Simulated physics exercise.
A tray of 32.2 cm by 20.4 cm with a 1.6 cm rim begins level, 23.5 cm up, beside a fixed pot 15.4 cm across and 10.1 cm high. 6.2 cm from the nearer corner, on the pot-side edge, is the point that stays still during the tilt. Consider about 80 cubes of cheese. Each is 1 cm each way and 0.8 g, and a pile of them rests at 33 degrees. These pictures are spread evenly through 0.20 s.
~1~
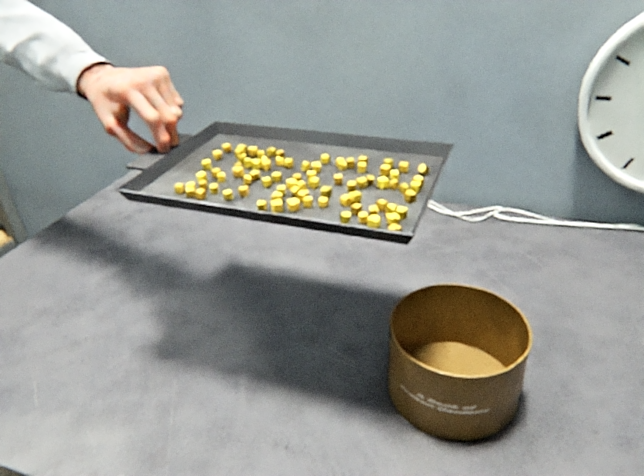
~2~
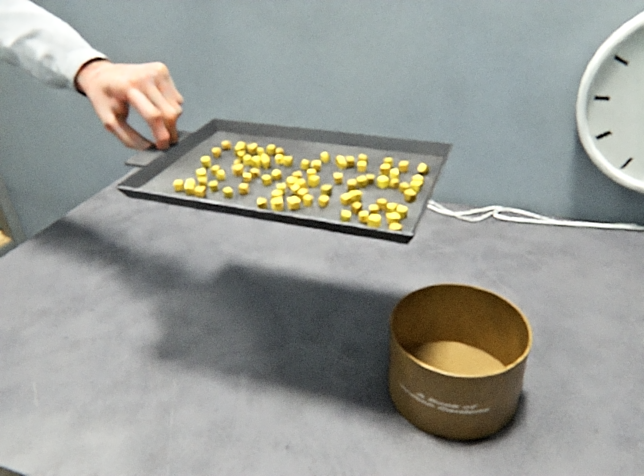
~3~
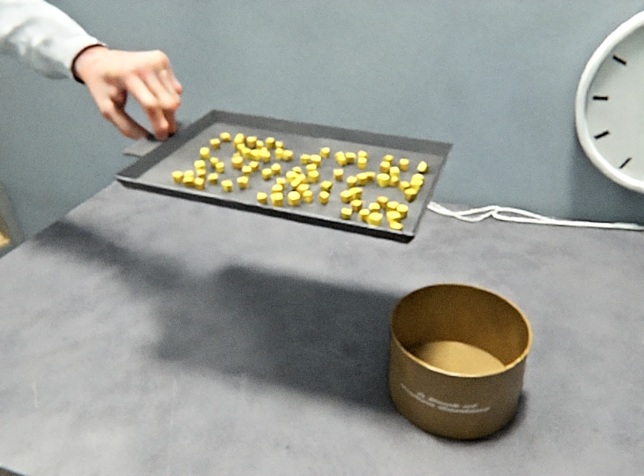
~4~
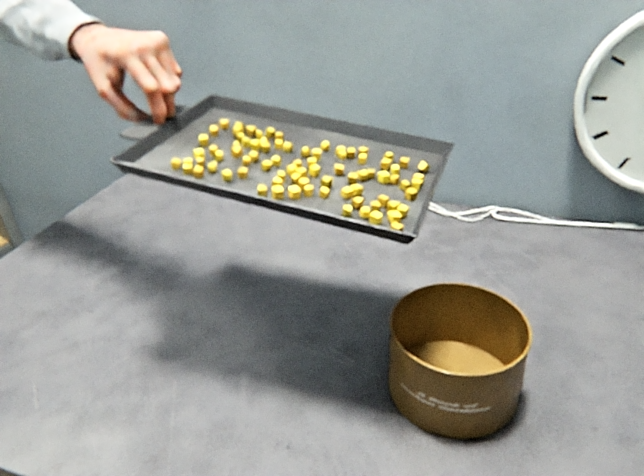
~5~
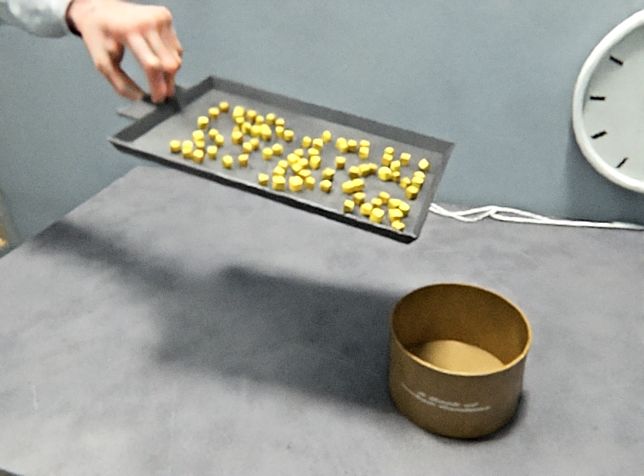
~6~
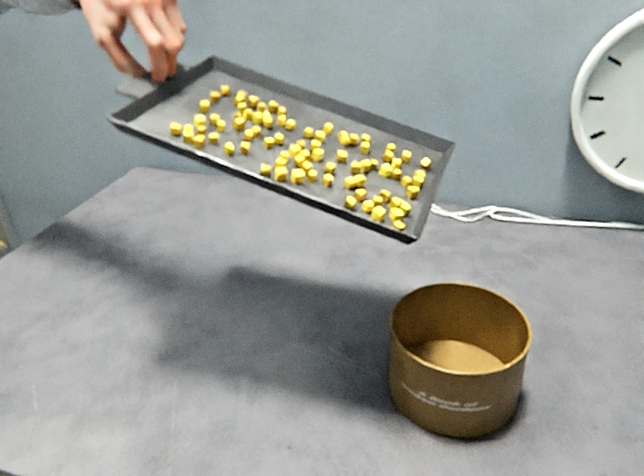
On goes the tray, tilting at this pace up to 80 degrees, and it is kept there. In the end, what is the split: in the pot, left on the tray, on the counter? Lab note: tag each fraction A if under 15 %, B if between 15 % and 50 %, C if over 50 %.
Pot = C, tray = A, counter = B.
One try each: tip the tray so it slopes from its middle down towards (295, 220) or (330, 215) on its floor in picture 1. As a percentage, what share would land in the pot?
The share comes to roughly 15 in a hundred, then roughly 35 in a hundred.
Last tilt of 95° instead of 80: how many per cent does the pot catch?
65 percent.
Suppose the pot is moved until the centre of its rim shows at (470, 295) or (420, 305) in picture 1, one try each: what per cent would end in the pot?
Estimates: 45 % and 20 %, in that order.
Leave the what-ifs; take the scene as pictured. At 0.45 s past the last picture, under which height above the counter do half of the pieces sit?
Roughly 26 cm above the counter.
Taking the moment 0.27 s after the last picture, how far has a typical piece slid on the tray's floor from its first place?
Displacement on the tray: Roughly 2 cm.
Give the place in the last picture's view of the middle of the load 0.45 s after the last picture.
Near (430, 192).
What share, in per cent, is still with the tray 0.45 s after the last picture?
It works out to near 95 per cent of the load.
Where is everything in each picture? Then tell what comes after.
The first picture shows tray tilt 0 degrees, front corners at (126, 187) and (407, 230); middle of the pieces at (297, 179); pot at (459, 325).
The second picture shows tray tilt 1 degrees, front corners at (125, 184) and (408, 229); middle of the pieces at (297, 177).
The third picture shows tray tilt 3 degrees, front corners at (123, 174) and (409, 230), lowest corner right front; middle of the pieces at (297, 173).
The fourth picture shows tray tilt 7 degrees, front corners at (120, 158) and (410, 230), lowest corner right front; middle of the pieces at (297, 165).
The fifth picture shows tray tilt 12 degrees, front corners at (118, 138) and (412, 231), lowest corner right front; middle of the pieces at (298, 155).
The sixth picture shows tray tilt 16 degrees, front corners at (118, 116) and (413, 231), lowest corner right front; middle of the pieces at (300, 146); pot at (459, 323).
Then, 0.27 s after the last picture, tilt 48 degrees; the tray holds 100 %, the pot 0 %.
Then, 0.45 s after the last picture, tilt 69 degrees; the tray holds 95 %, the pot 0 %.
Then, 0.75 s after the last picture, tilt 80 degrees; the tray holds 5 %, the pot 60 %.
In the end, pot 65 %, tray 0 %, counter 35 %.
